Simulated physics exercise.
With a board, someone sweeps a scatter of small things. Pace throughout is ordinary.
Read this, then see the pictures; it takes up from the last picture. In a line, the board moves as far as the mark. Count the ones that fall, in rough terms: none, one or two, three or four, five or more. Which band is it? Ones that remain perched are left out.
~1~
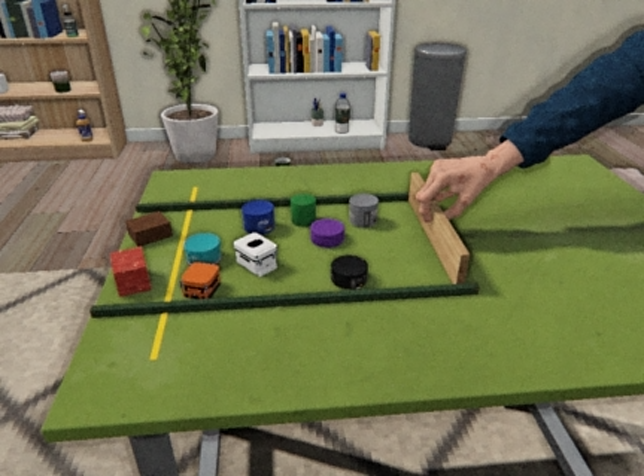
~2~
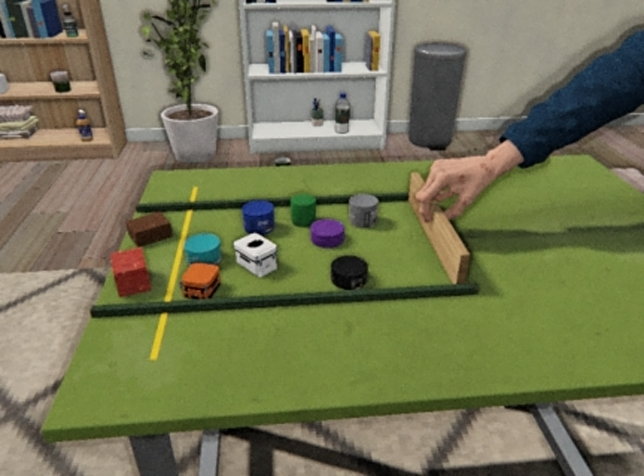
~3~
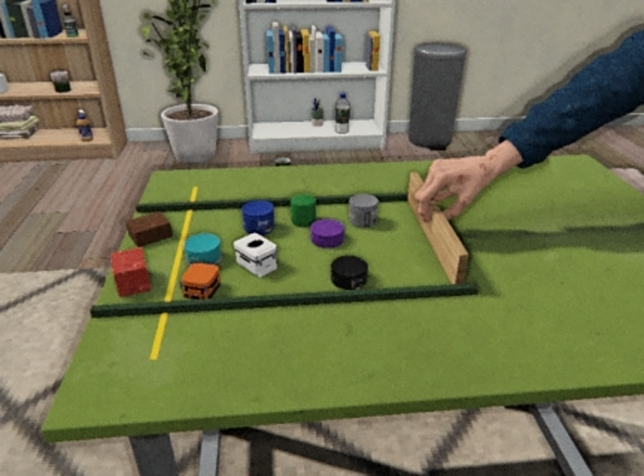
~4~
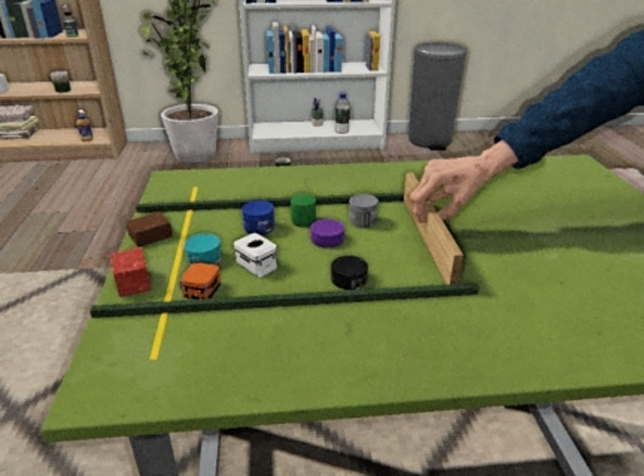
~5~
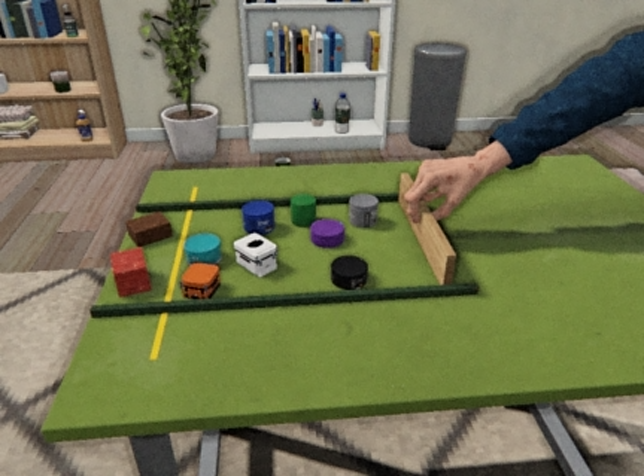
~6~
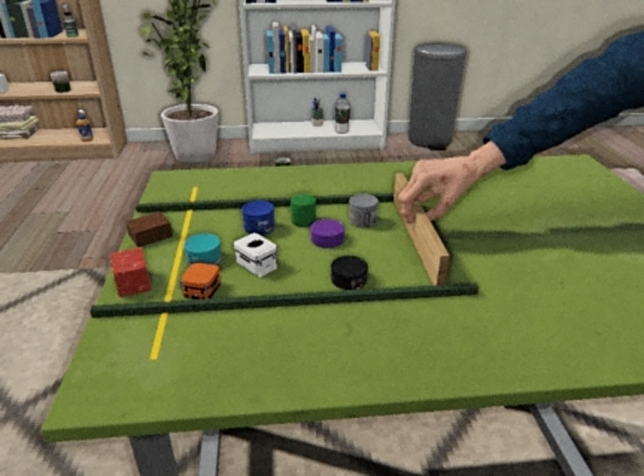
The band is one or two.
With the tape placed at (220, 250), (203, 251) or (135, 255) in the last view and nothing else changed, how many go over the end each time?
Respectively, 0, 0 and 5.
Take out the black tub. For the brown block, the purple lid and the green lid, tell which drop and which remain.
The brown block falls; the purple lid stays on; the green lid does not fall.
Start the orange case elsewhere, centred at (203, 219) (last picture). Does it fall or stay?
From that start, the object then is safe.
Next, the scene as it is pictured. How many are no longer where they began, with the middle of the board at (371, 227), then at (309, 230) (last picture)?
The counts are 1 and 5.
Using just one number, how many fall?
In all, 2 of them.
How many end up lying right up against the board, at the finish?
It's 5 of them.
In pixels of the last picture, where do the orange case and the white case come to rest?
First (112, 293), then (161, 256).
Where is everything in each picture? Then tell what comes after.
Red block (131, 271); brown block (149, 228); turquoise pot (203, 251); board (435, 224); tape (180, 252), in the first frame.
Brown block (149, 229); grey tub (363, 211), in the second frame.
Turquoise pot (203, 251); green lid (304, 211), in the third frame.
Red block (131, 272); board (429, 224), in the fourth frame.
Brown block (149, 229); white case (256, 255), in the fifth frame.
Red block (131, 272); brown block (149, 229); turquoise pot (203, 251); board (417, 224); tape (180, 252), in the sixth frame.
Soon after, none off yet; red block at rest near (131, 272); brown block at rest near (149, 229); turquoise pot at rest near (203, 251).
By the end, the number that fall off is one or two; fallen, brown block and red block.
